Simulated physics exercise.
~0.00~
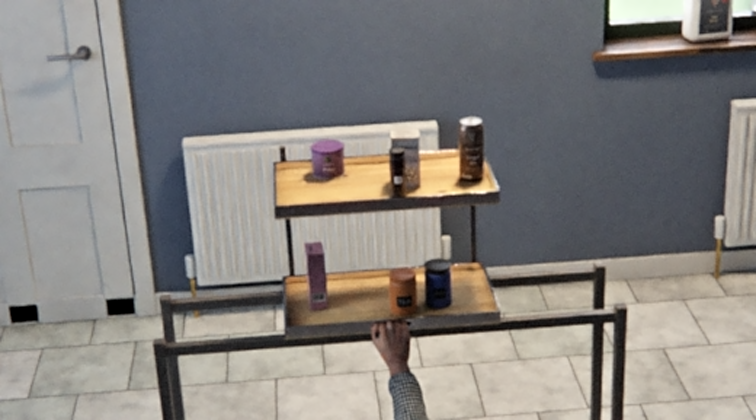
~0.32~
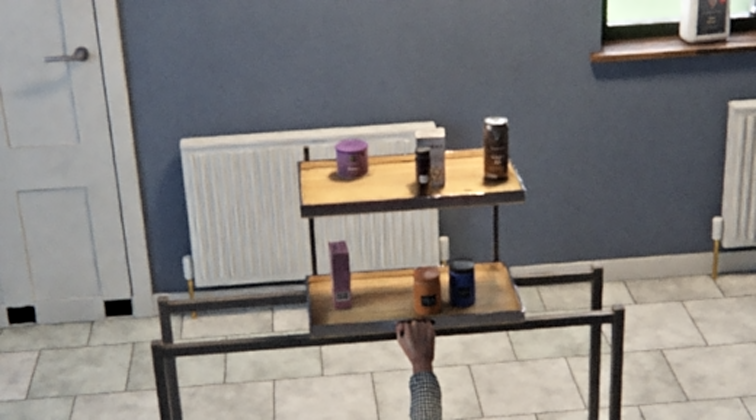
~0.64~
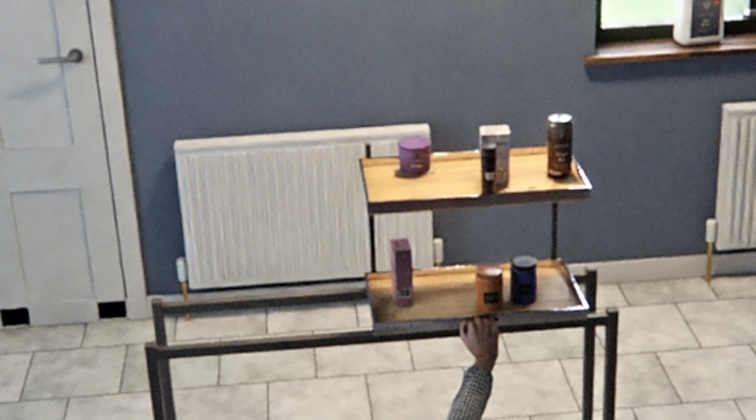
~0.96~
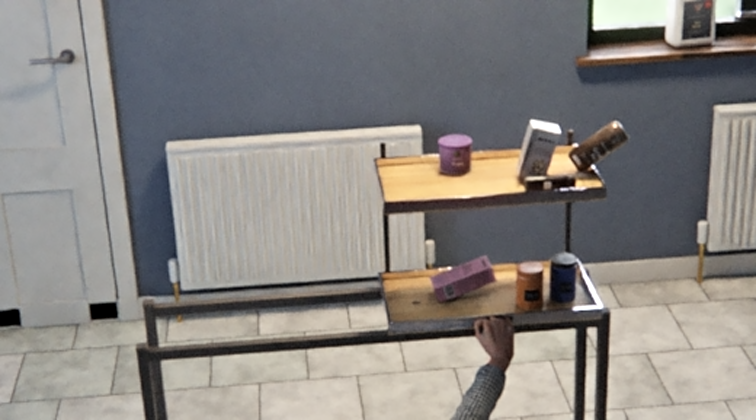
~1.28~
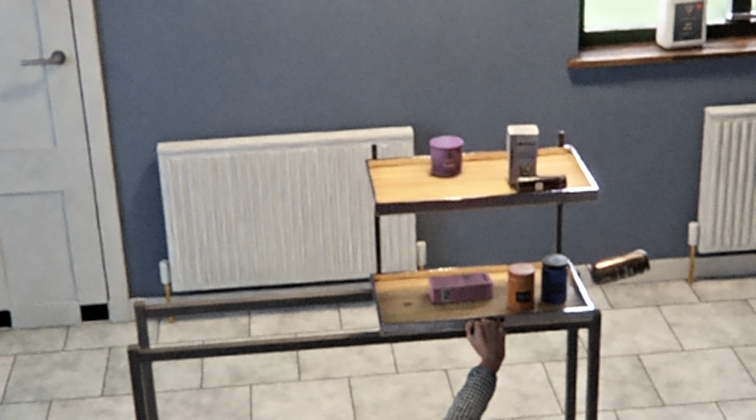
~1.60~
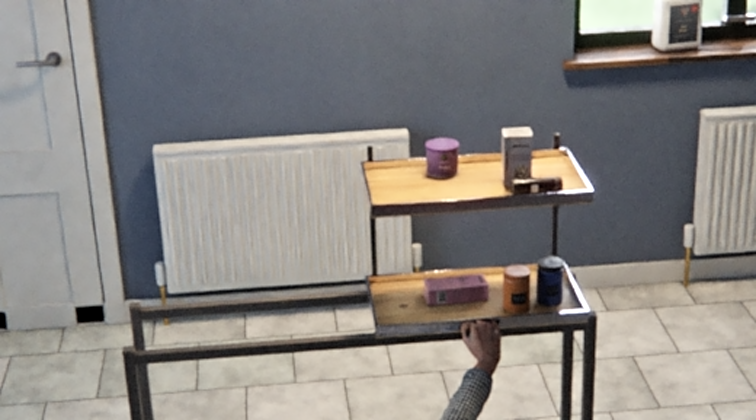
In this clip, a hand slides a two-tier wooden tray of jars, cartons and cans right along a metal frame until it stops abruptly. The brown can topples off the right side, while the pink carton and black shaker end tipped over and the other items stay upright.
